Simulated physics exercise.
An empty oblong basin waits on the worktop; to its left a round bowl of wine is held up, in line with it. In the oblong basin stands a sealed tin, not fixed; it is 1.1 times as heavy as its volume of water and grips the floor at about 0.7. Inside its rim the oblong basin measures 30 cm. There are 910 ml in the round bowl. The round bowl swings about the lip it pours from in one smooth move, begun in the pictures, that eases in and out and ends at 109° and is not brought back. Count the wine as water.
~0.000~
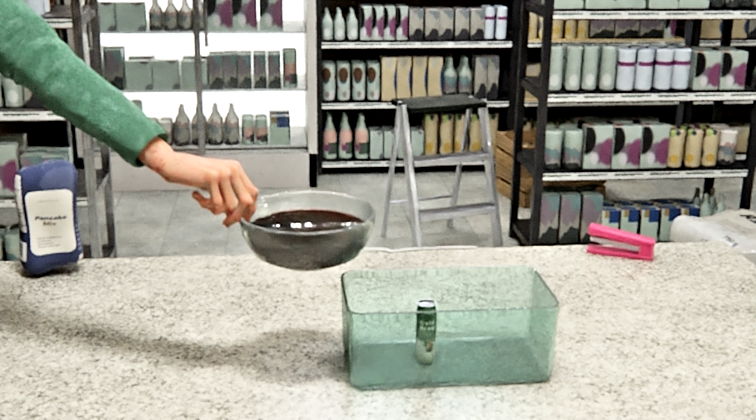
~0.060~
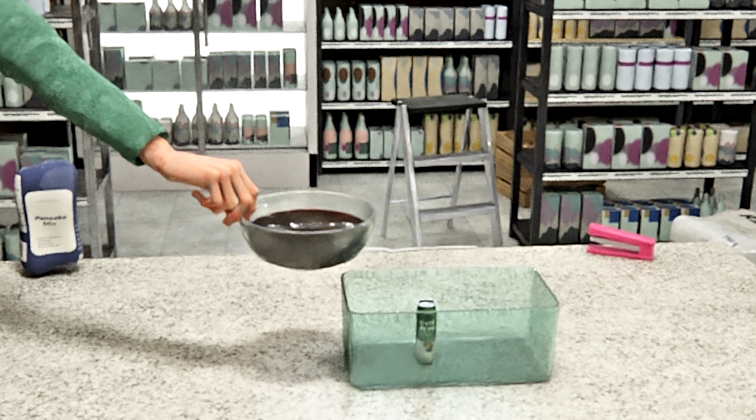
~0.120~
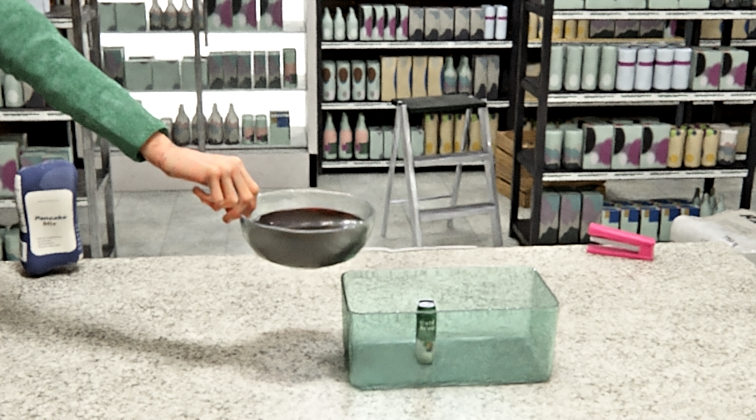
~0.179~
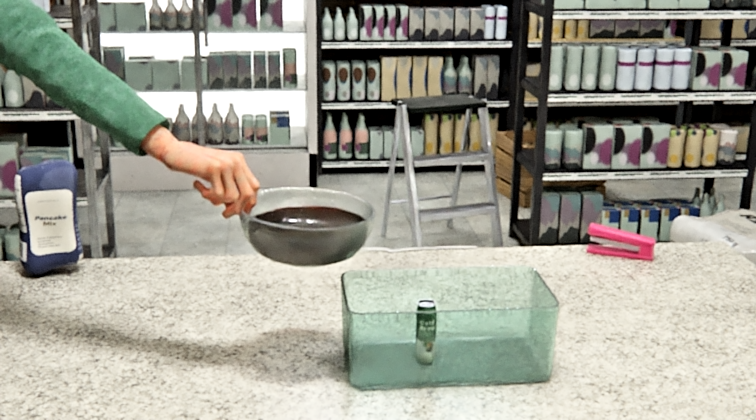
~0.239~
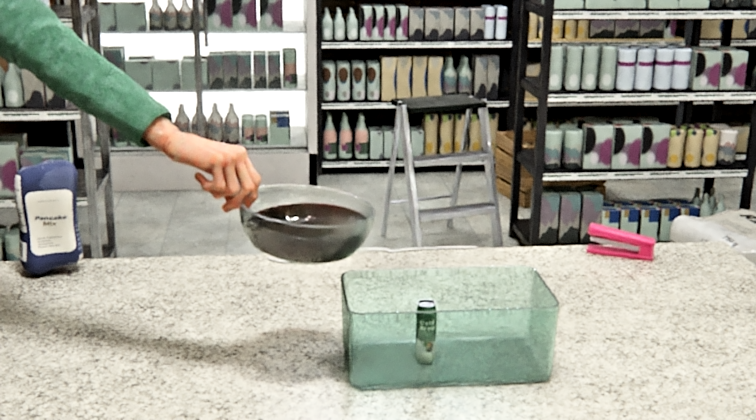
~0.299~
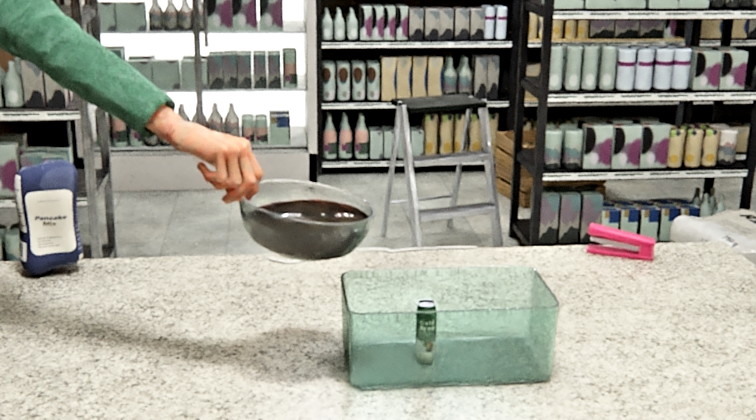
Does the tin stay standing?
The tin remains upright.
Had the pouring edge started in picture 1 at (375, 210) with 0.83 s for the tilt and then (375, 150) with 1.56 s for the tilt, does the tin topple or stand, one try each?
First it goes over; then it keeps standing.
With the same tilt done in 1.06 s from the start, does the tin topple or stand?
Then it keeps standing.
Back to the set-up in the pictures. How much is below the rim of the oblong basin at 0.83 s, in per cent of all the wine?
Near 12 in a hundred.
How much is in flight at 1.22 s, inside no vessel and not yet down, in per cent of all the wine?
Near 10 in a hundred.
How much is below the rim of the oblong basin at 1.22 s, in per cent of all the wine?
Near 88 in a hundred.
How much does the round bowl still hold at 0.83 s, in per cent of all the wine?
Some 52 per cent.
After 0.83 s the tilt is 60° and 52 per cent is still to pour; the tin stands where it began.
After 1.22 s the tilt is 96° and 2 per cent is still to pour; the tin stands where it began.
After 1.62 s the tilt is 109° and 0 per cent is still to pour; the tin stands where it began.
After 2.06 s the tilt is 109° and 0 per cent is still to pour; the tin stands where it began.
In the end the tin stands where it began.
